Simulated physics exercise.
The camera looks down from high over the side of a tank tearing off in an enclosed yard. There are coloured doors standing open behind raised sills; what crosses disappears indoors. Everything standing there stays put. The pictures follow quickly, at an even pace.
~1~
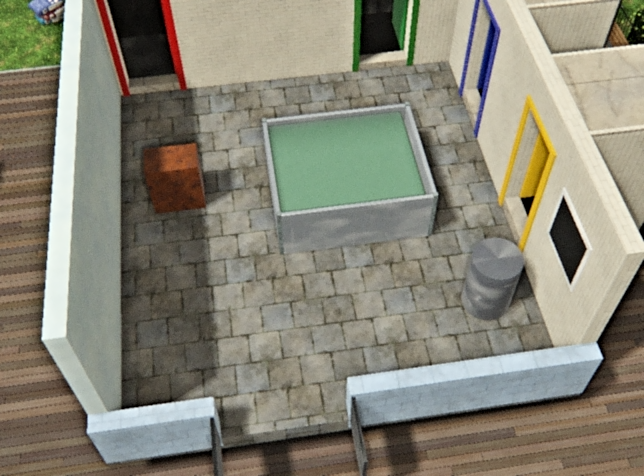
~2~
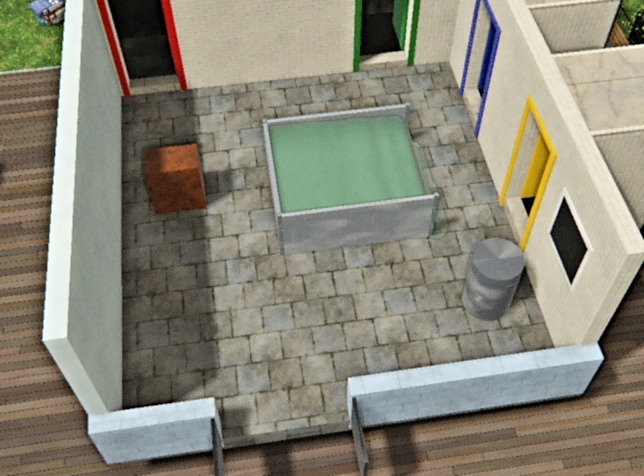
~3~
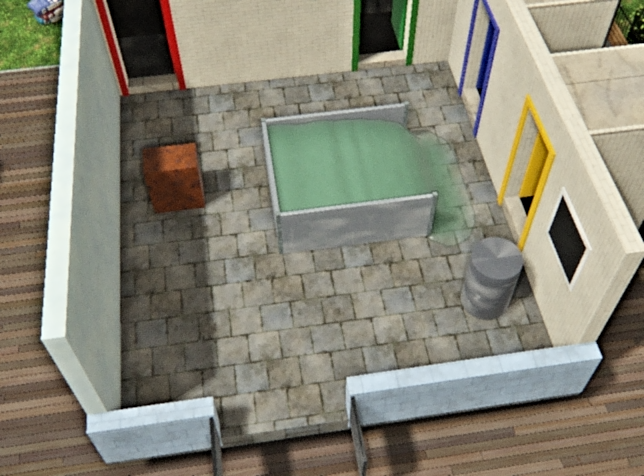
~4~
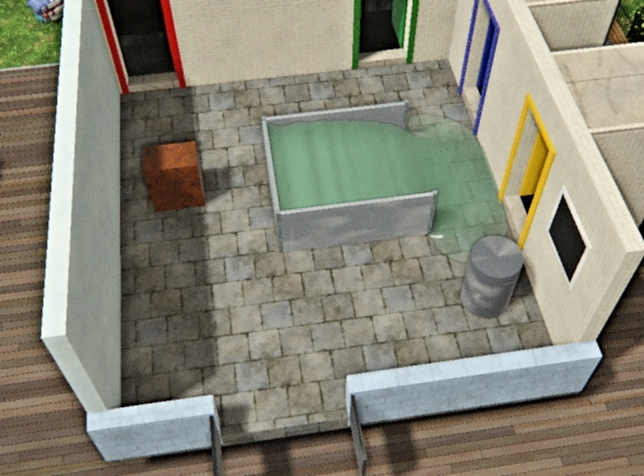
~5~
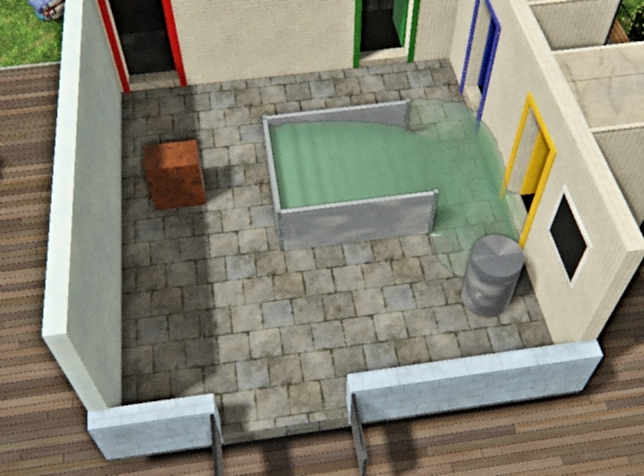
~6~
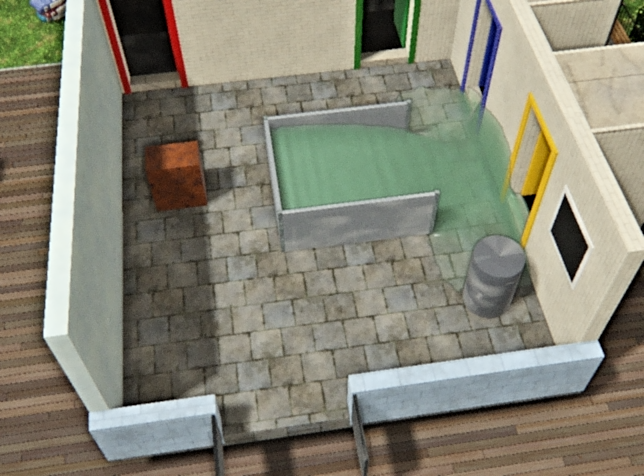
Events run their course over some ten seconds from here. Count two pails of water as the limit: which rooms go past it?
My prediction: The red door gets two buckets or less inside; the green door gets more than two buckets inside; the blue door gets more than two buckets inside; the yellow door gets more than two buckets inside.
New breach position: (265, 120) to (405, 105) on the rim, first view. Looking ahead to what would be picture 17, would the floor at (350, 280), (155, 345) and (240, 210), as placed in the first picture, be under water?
Going in your order, I'd say still bare, then still bare, then still bare.
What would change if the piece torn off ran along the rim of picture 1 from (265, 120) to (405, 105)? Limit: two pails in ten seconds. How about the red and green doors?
Result - red door: Beyond the limit; green door: Beyond the limit.
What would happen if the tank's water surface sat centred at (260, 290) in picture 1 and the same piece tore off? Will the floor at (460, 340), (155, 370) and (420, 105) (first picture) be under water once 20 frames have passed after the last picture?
Going through them in that order: Waterlogged, still bare and waterlogged.
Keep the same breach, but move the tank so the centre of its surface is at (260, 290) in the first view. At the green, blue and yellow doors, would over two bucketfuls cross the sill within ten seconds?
Lab note - green door breaks the limit, blue door remains within bounds, yellow door breaks the limit.
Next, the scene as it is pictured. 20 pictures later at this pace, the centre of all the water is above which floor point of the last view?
About (393, 198) in the last view.
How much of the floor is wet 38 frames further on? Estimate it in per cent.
95 %, roughly.
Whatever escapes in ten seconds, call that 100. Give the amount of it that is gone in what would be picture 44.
Somewhere around 65 per cent, I'd say.
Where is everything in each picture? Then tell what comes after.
In the first frame, the open tank at (346, 160) is whole and still.
In the second frame, water pours out at (416, 174) and has run to a hidden place.
In the third frame, water pours out at (414, 176) and has run to (464, 236).
In the fourth frame, water pours out at (414, 176) and has run to a hidden place.
In the fifth frame, the front is at a hidden place, out from the gap at (415, 176).
In the sixth frame, water pours out at (416, 177) and has run to (460, 90).
A moment on, water covers 20 % of the floor; the red door not reached, the green door not reached, the blue door under two buckets in, the yellow door far over two buckets in.
Next, water covers 30 % of the floor; the red door not reached, the green door under two buckets in, the blue door over two buckets in, the yellow door far over two buckets in.
Then, water covers 75 % of the floor; the red door wet at the sill, nothing in, the green door far over two buckets in, the blue door over two buckets in, the yellow door far over two buckets in.
Later, water covers 95 % of the floor; the red door wet at the sill, nothing in, the green door far over two buckets in, the blue door over two buckets in, the yellow door far over two buckets in.
In the end, water covers 95 % of the floor; the red door wet at the sill, nothing in, the green door far over two buckets in, the blue door over two buckets in, the yellow door far over two buckets in.
